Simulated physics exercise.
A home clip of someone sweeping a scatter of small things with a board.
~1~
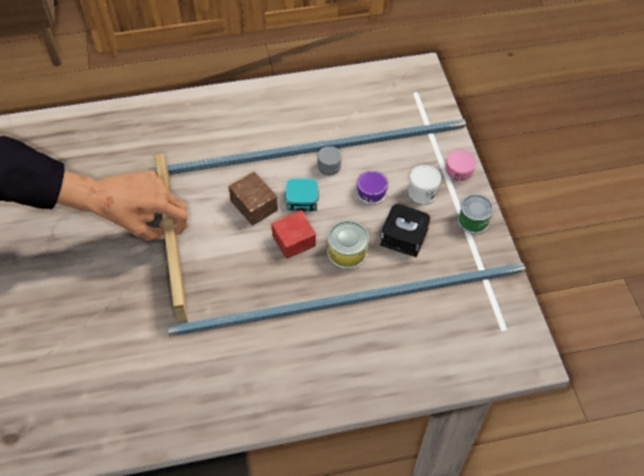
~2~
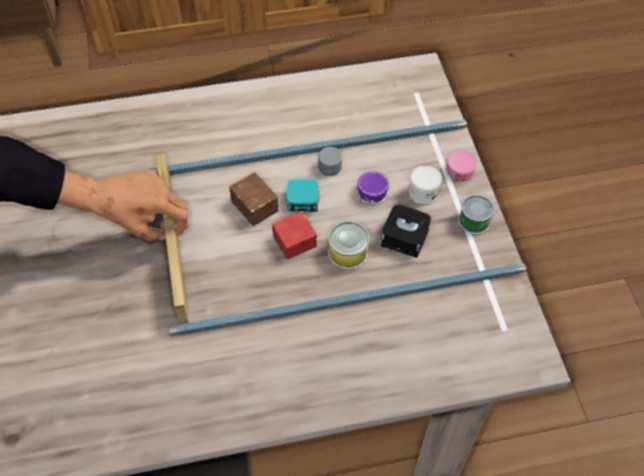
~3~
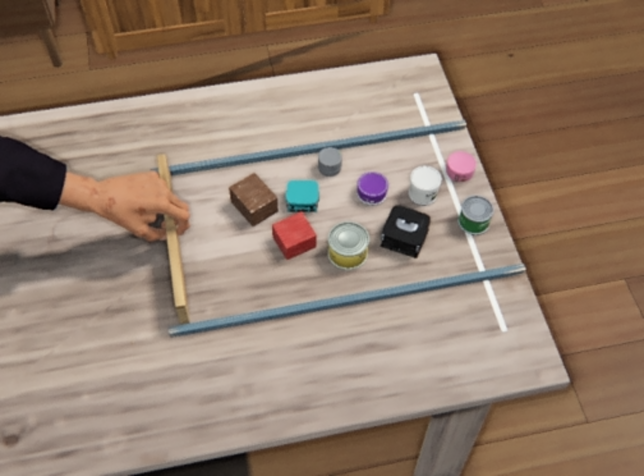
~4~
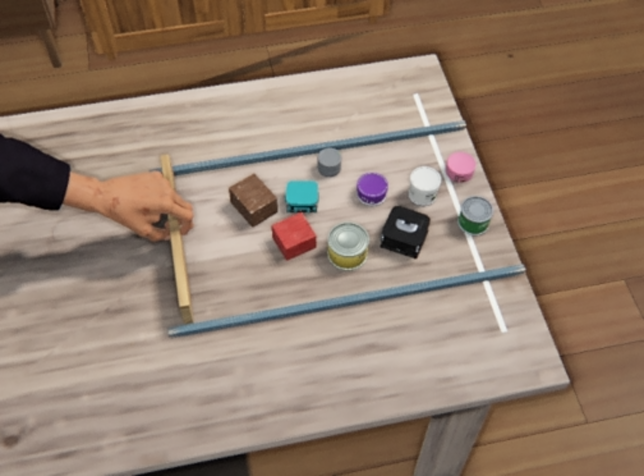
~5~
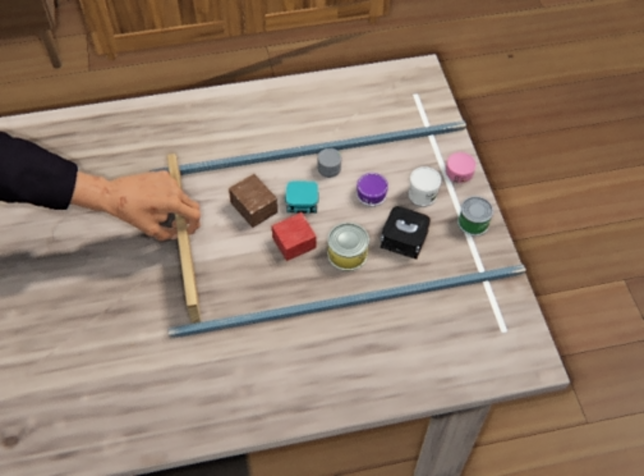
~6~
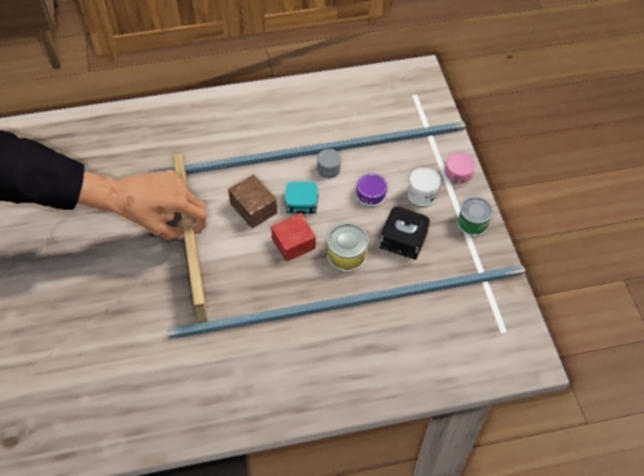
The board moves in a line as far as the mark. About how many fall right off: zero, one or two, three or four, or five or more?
The number that fall off is five or more.
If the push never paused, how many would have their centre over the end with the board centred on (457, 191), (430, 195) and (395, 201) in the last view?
Past the end: 6, 3 and 1.
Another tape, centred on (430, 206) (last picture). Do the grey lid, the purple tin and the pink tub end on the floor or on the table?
The grey lid remains up, the purple tin drops off, the pink tub tumbles off.
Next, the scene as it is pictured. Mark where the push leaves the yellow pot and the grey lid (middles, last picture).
Near (492, 235) and (448, 145).
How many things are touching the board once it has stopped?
4 of them.
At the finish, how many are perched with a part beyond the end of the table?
It comes to 0.
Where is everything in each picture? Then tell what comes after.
In the first picture, pink tub (461, 166); green pot (475, 214); white tin (424, 185); board (171, 236); tape (455, 200).
In the second picture, green pot (476, 215); brown block (254, 199).
In the third picture, white tin (424, 186); red block (294, 236).
In the fourth picture, pink tub (461, 167); purple tin (372, 189).
In the fifth picture, green pot (475, 216); board (184, 236).
In the sixth picture, pink tub (460, 168); green pot (475, 217); white tin (424, 188); board (190, 235); tape (455, 202).
Early on, none off yet; pink tub at rest near (460, 168); green pot at rest near (475, 217); white tin at rest near (424, 188).
A while later, none off yet; pink tub at rest near (460, 168); green pot at rest near (475, 217); white tin travelled about its own width near (444, 187).
Further along, none off yet; pink tub leaning well over near (495, 175); green pot travelled about its own width near (506, 209); white tin travelled about its own width near (469, 191).
Finally, the number that fall off is five or more; lost, turquoise case, purple tin, black case, white tin, green pot and pink tub.
